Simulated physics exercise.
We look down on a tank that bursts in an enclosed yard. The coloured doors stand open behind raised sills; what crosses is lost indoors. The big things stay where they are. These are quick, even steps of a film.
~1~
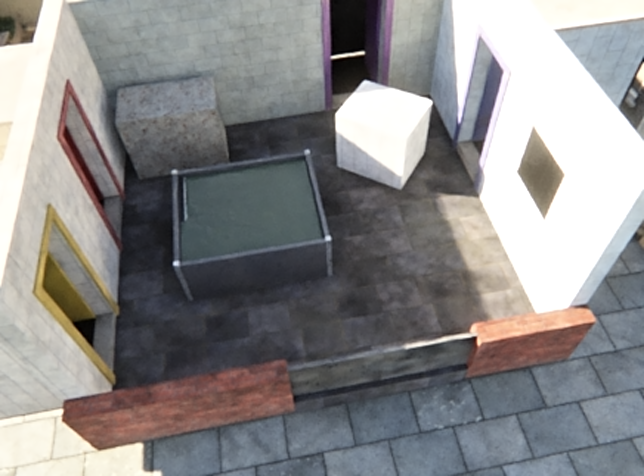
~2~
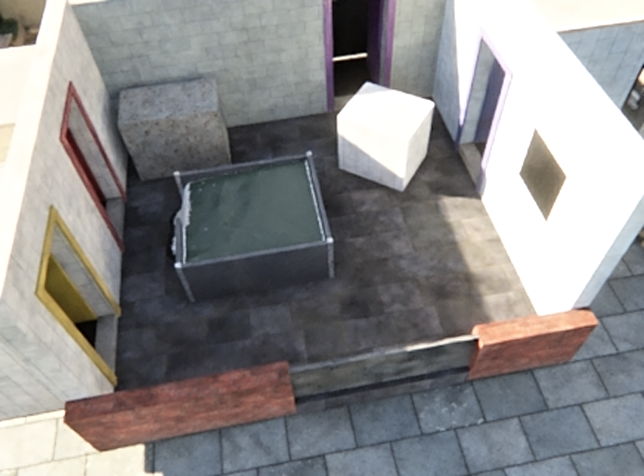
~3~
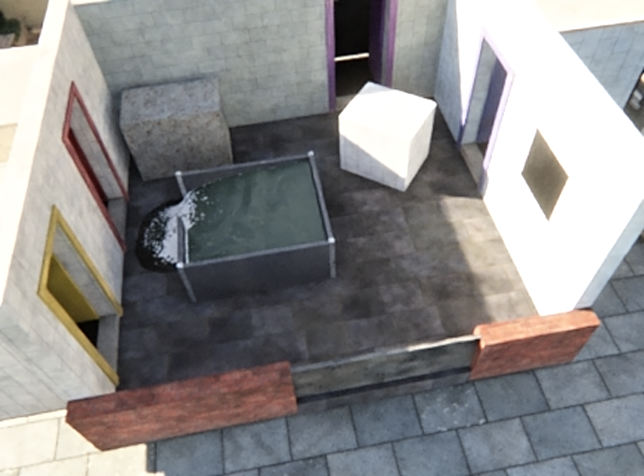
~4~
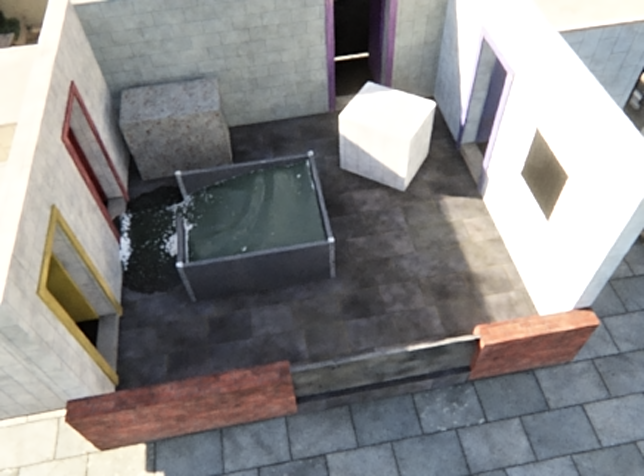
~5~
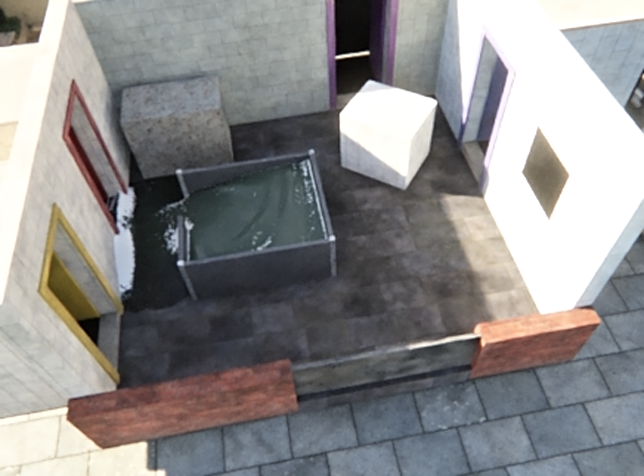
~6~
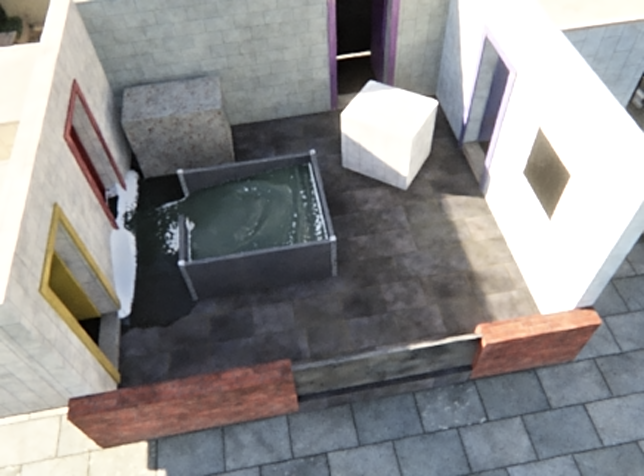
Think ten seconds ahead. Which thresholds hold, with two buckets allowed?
The blue door holds within the limit; the yellow door holds within the limit; the red door floods; the purple door holds within the limit.
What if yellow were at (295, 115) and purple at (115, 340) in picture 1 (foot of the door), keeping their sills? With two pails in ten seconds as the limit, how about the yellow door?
Then: Yellow door holds.
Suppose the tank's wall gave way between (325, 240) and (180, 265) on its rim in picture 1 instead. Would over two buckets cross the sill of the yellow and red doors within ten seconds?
The yellow door is over, the red door is under.
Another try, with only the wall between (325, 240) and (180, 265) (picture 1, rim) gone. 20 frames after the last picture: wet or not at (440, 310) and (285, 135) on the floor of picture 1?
In that order: Under water, no water.
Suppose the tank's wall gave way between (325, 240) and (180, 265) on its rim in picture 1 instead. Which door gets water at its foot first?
First comes the door marked yellow.
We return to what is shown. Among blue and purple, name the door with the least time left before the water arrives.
I say the purple-painted one.
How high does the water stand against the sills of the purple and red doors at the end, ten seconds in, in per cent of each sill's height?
Roughly 60 per cent, then 60 per cent.
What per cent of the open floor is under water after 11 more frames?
Near 30 in a hundred.
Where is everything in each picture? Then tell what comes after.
In the first picture, the open tank at (248, 208) is whole and still.
In the second picture, water pours out at (188, 222) and has run to a hidden place.
In the third picture, the front is at (141, 251), out from the gap at (191, 222).
In the fourth picture, the front is at (123, 280), out from the gap at (190, 222).
In the fifth picture, the front is at (123, 303), out from the gap at (191, 221).
In the sixth picture, the front is at (122, 330), out from the gap at (192, 220).
A moment on, water covers 20 % of the floor; the blue door not reached, the yellow door wet at the sill, nothing in, the red door far over two buckets in, the purple door not reached.
Next, water covers 30 % of the floor; the blue door not reached, the yellow door wet at the sill, nothing in, the red door far over two buckets in, the purple door not reached.
Then, water covers 65 % of the floor; the blue door not reached, the yellow door wet at the sill, nothing in, the red door far over two buckets in, the purple door wet at the sill, nothing in.
Later, water covers 95 % of the floor; the blue door wet at the sill, nothing in, the yellow door wet at the sill, nothing in, the red door far over two buckets in, the purple door wet at the sill, nothing in.
In the end, water covers 95 % of the floor; the blue door wet at the sill, nothing in, the yellow door wet at the sill, nothing in, the red door far over two buckets in, the purple door wet at the sill, nothing in.
